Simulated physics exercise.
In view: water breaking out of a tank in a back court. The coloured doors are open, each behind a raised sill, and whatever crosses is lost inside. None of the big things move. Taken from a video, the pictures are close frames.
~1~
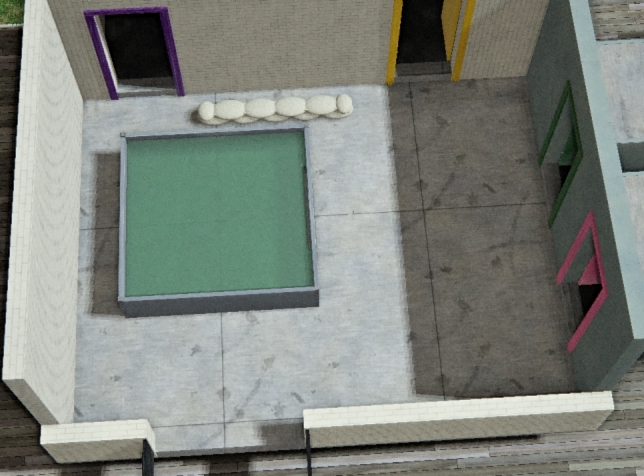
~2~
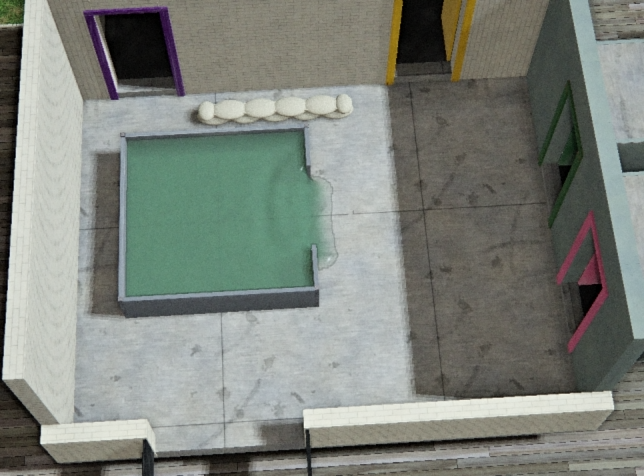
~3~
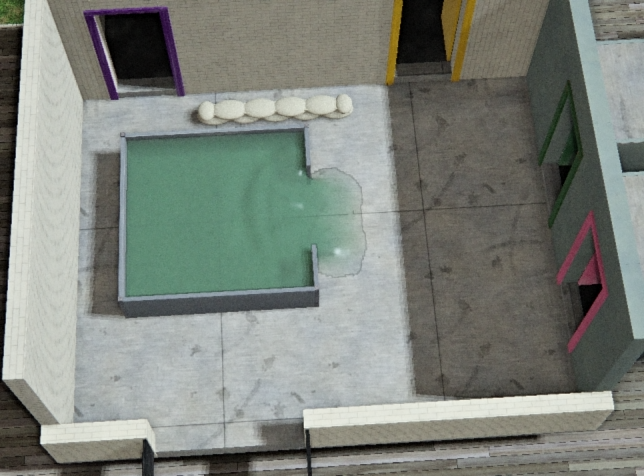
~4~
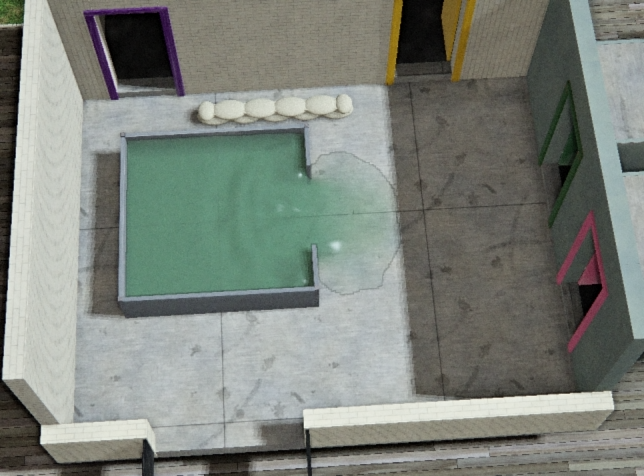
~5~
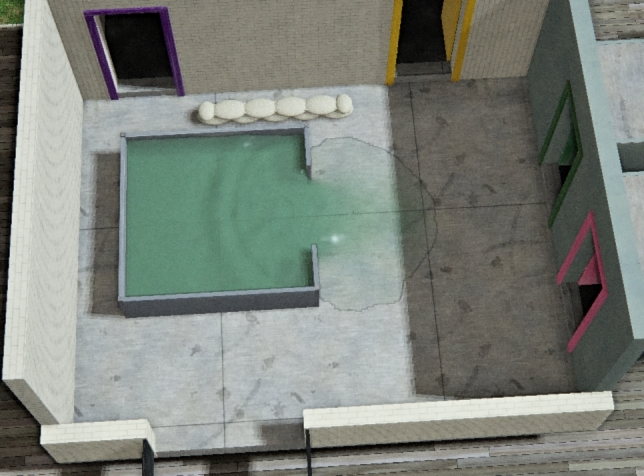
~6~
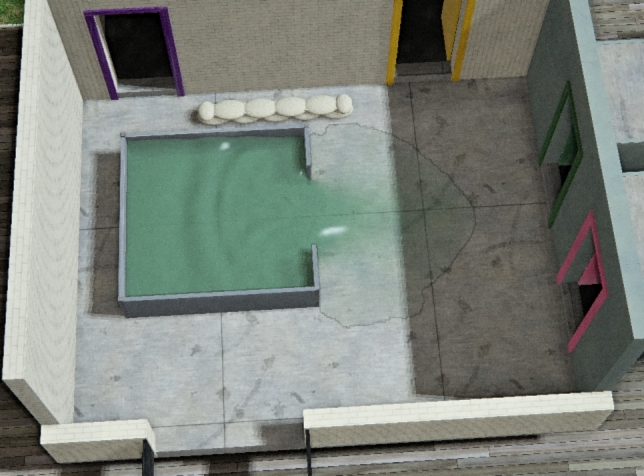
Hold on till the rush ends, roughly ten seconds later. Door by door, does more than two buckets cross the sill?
Outcome: The pink door will let in too much. The purple door will let in an allowed amount. The yellow door will let in an allowed amount. The green door will let in too much.
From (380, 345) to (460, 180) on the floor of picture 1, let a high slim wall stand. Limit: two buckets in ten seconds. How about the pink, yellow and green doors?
Log - pink: Below the line; yellow: Above the line; green: Below the line.
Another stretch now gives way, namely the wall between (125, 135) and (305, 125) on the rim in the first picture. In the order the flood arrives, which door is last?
You want the pink-painted one.
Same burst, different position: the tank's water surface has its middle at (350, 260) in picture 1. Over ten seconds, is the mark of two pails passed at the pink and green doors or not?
My guess: The pink gets past it, while the green gets past it.
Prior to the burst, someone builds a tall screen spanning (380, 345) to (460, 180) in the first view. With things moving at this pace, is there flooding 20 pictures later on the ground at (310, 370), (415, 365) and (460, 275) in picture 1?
Results in order: Swamped / bone-dry / bone-dry.
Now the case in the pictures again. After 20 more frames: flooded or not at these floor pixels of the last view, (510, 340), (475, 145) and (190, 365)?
The three points read soaked through, soaked through and clear.
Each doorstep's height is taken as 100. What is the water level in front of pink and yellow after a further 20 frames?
Roughly 210 and 70 %.
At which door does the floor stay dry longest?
The purple door.
A moment on, water covers 35 % of the floor; the pink door not reached, the purple door not reached, the yellow door not reached, the green door under two buckets in.
Next, water covers 45 % of the floor; the pink door under two buckets in, the purple door not reached, the yellow door wet at the sill, nothing in, the green door over two buckets in.
Then, water covers 50 % of the floor; the pink door over two buckets in, the purple door not reached, the yellow door wet at the sill, nothing in, the green door far over two buckets in.
Later, water covers 80 % of the floor; the pink door far over two buckets in, the purple door wet at the sill, nothing in, the yellow door wet at the sill, nothing in, the green door far over two buckets in.
In the end, water covers 95 % of the floor; the pink door far over two buckets in, the purple door wet at the sill, nothing in, the yellow door wet at the sill, nothing in, the green door far over two buckets in.
